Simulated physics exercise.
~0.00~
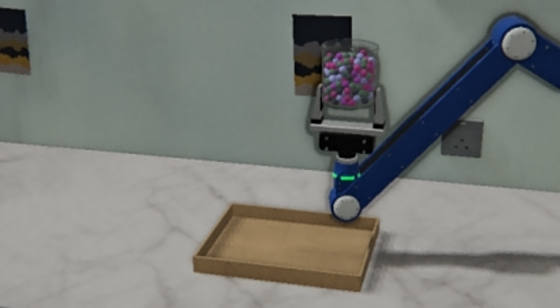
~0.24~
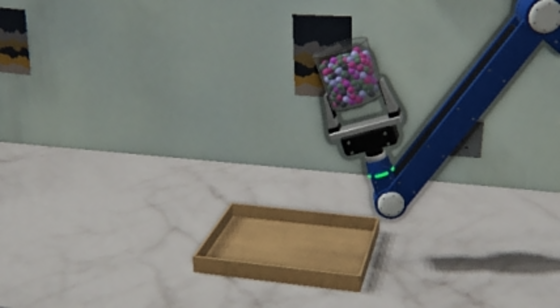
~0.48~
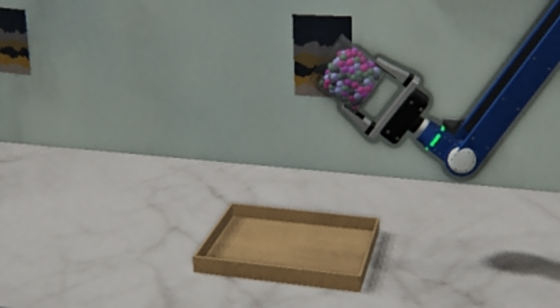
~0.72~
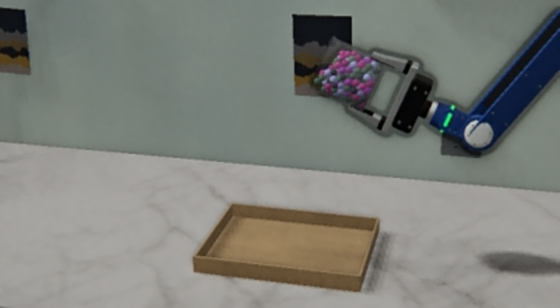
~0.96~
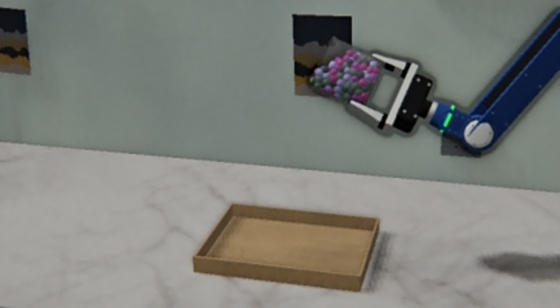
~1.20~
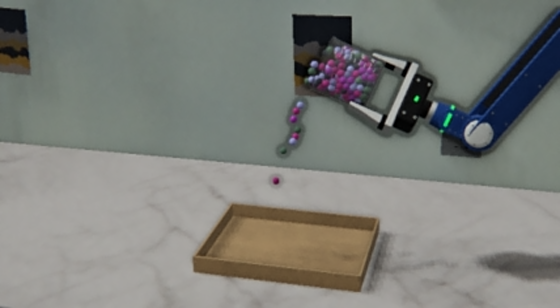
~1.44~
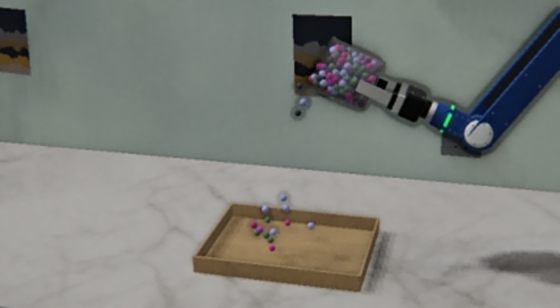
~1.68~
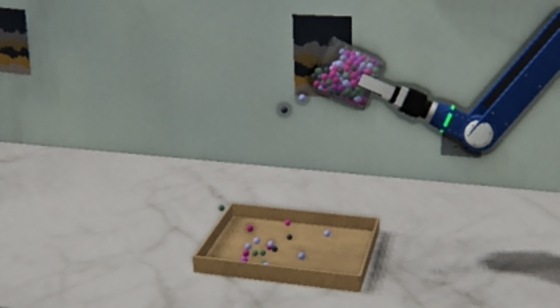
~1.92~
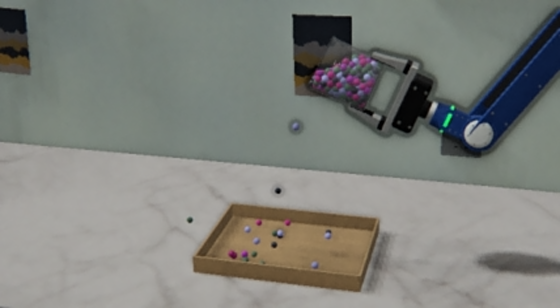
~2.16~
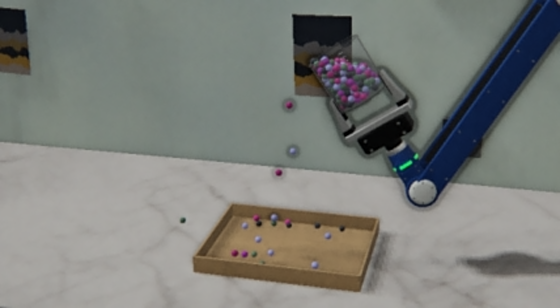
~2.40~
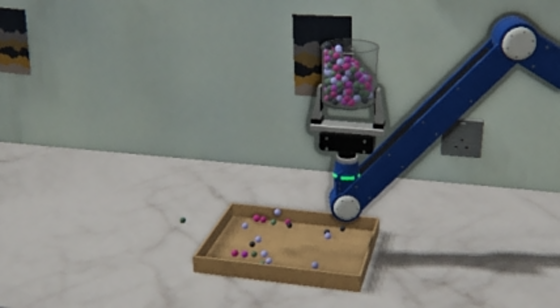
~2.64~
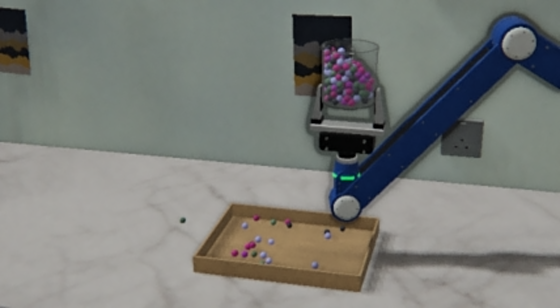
A blue robot arm tips a tumbler of sweets, spills some into a tray, then rights it.
